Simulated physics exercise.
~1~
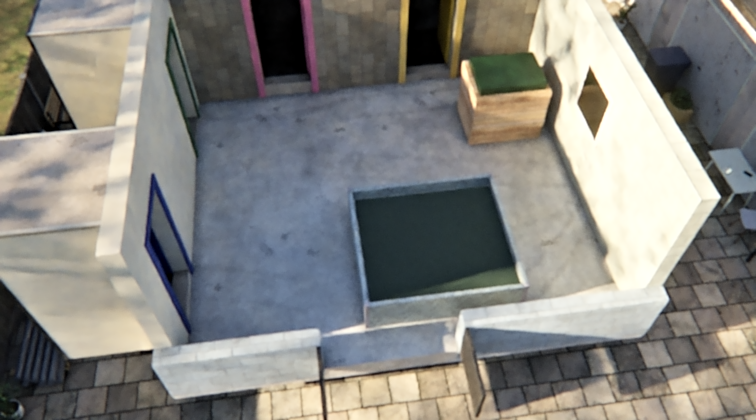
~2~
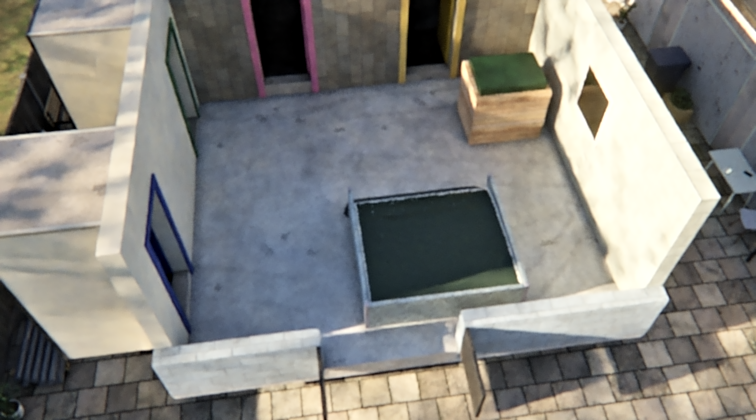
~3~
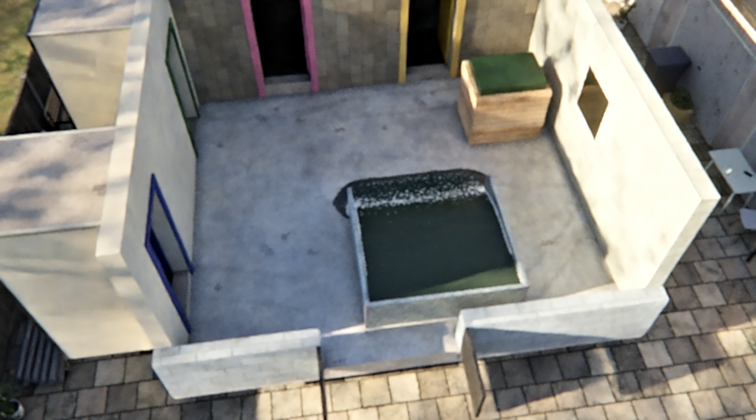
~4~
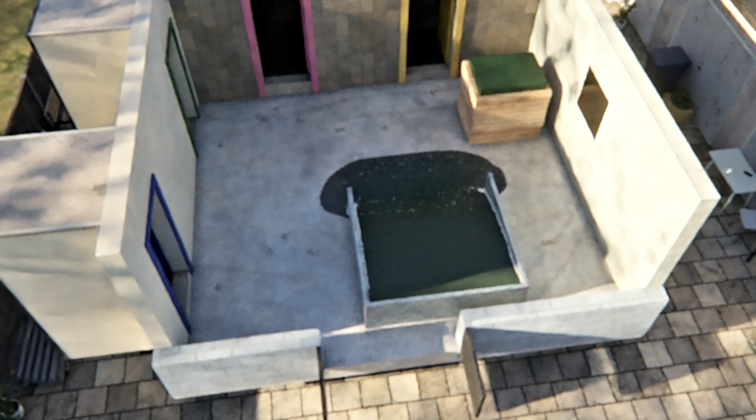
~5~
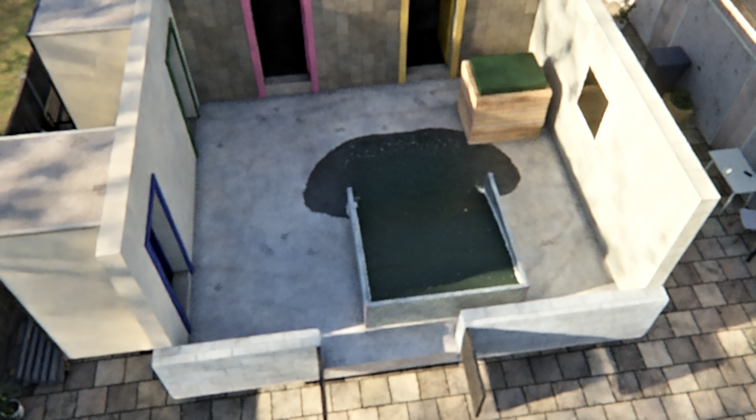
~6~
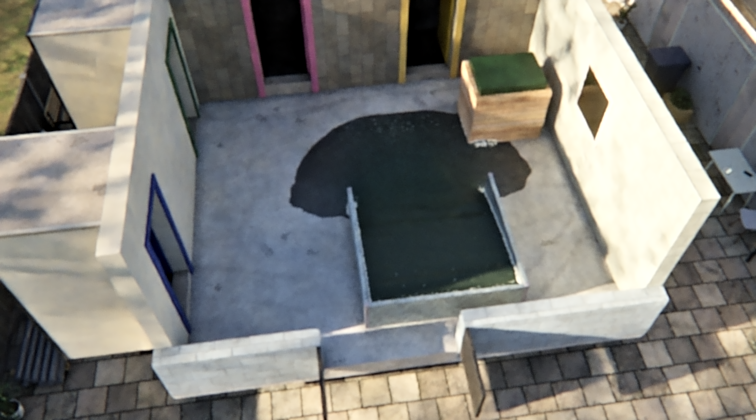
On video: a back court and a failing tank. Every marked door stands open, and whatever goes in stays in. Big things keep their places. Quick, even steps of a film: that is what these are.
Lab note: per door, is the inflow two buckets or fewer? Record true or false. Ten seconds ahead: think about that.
Pink door true; yellow door false; blue door true; green door false.
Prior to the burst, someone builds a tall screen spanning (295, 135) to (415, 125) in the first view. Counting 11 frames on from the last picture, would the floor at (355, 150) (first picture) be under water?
Looks like that place is swamped.
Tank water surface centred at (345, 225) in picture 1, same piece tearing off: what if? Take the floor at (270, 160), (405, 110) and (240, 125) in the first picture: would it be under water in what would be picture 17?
Taking the three spots in that order, I'd say drenched, then drenched, then drenched.
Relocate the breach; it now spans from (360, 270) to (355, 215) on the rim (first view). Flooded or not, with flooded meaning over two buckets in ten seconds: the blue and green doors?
Blue door: Exceeds the limit; green door: Exceeds the limit.
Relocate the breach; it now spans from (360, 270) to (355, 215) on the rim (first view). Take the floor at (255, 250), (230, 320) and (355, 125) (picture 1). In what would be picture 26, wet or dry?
One by one: Waterlogged; waterlogged; unsoaked.
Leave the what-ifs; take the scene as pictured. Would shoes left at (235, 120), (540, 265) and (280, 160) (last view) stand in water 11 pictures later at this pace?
Result, in the order given: Wetted / not wetted / wetted.
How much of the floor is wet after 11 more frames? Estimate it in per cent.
It works out to about 50 in a hundred.
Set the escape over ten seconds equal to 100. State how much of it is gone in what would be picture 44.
Roughly 65 %.
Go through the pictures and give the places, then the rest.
In the first frame, the water tank at (433, 238) is whole and still.
In the second frame, the front is at a hidden place, out from the gap on the water tank's far side.
In the third frame, the front is at (340, 204), out from the gap on the water tank's far side.
In the fourth frame, water pours out on the water tank's far side and has run to (334, 182).
In the fifth frame, the front is at (343, 148), out from the gap on the water tank's far side.
In the sixth frame, the front is at (365, 120), out from the gap on the water tank's far side.
A moment on, water covers 40 % of the floor; the pink door wet at the sill, nothing in, the yellow door under two buckets in, the blue door not reached, the green door not reached.
Next, water covers 50 % of the floor; the pink door wet at the sill, nothing in, the yellow door over two buckets in, the blue door not reached, the green door not reached.
Then, water covers 60 % of the floor; the pink door wet at the sill, nothing in, the yellow door far over two buckets in, the blue door not reached, the green door over two buckets in.
Later, water covers 90 % of the floor; the pink door wet at the sill, nothing in, the yellow door far over two buckets in, the blue door wet at the sill, nothing in, the green door far over two buckets in.
In the end, water covers 100 % of the floor; the pink door wet at the sill, nothing in, the yellow door far over two buckets in, the blue door wet at the sill, nothing in, the green door far over two buckets in.
